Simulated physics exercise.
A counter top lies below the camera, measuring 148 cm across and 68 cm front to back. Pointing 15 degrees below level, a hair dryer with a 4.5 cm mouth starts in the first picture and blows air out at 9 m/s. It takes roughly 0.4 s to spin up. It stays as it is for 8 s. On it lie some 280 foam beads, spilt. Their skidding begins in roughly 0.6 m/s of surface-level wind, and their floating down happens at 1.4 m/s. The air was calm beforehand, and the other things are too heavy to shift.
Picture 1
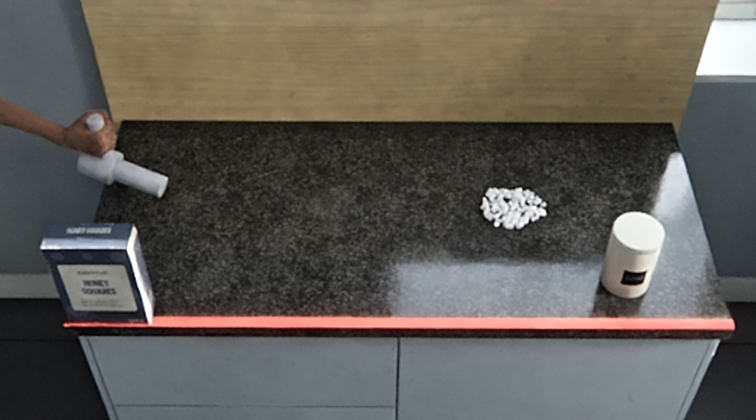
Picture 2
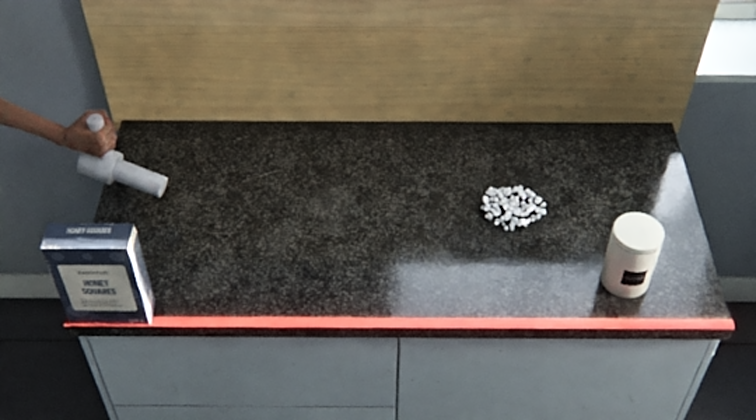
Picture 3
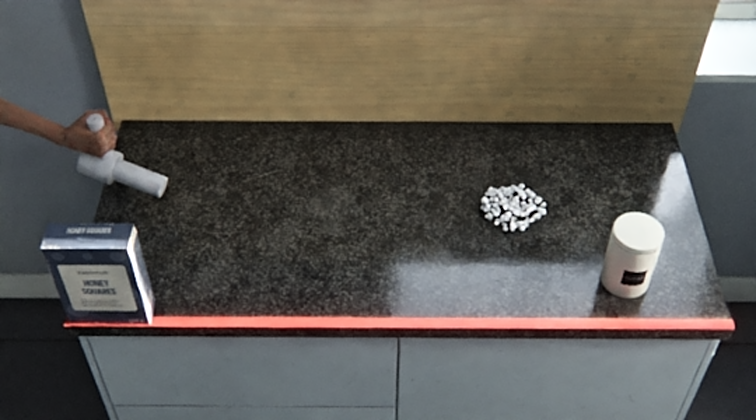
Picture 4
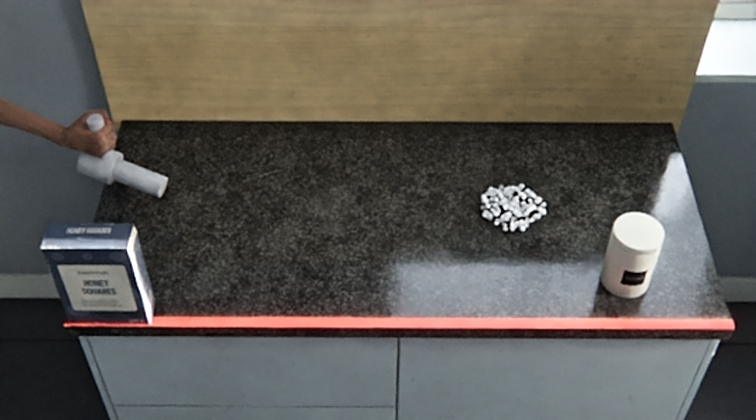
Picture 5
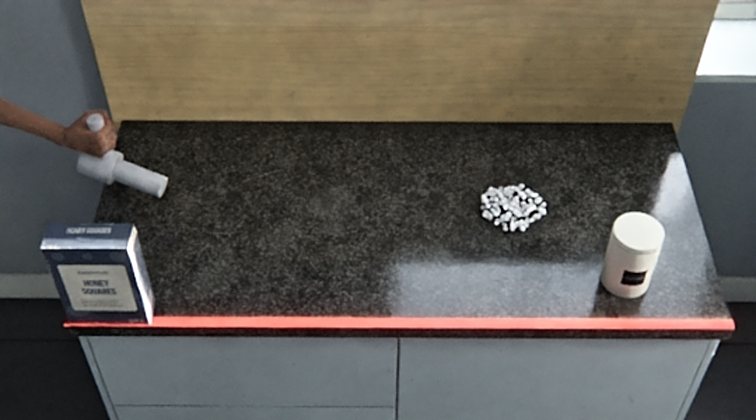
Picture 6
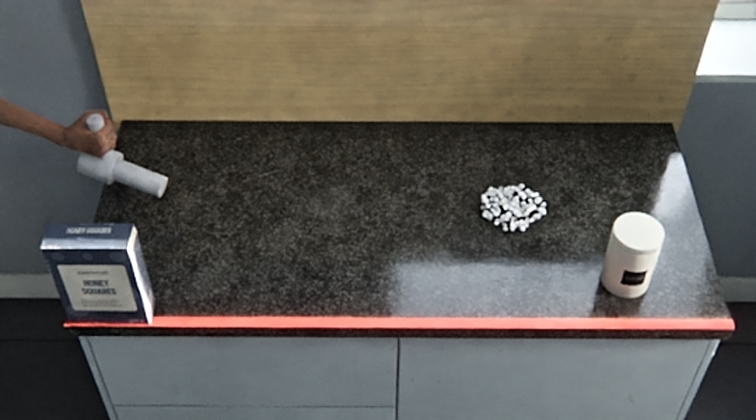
To begin with, a hand at the left points a pale hair dryer across a dark speckled counter, where a small pile of white foam beads lies between a carton and a jar. The hand keeps the dryer steady, and through to the end the beads stay in place.
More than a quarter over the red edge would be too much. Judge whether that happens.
Judgement: It does not happen.
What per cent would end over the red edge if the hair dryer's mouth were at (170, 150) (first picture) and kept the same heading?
My estimate is close to 0 percent.
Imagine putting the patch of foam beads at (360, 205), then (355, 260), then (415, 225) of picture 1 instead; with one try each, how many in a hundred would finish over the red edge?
0, 70 and 2 in a hundred, respectively.
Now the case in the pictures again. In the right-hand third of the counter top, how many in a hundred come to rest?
About 0 percent.
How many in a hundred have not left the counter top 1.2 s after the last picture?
About 60 % remain.
Then, 1.2 s after the last picture, 67 % are on the move or not yet settled, 0 % are over the red edge; the middle of those still in play is near (646, 189).
Then, 2.2 s after the last picture, 0 % are on the move or not yet settled, 0 % are over the red edge.
Then, 4.0 s after the last picture, 0 % are on the move or not yet settled, 0 % are over the red edge.
Then, 7.6 s after the last picture, at the end, 0 % are over the red edge.
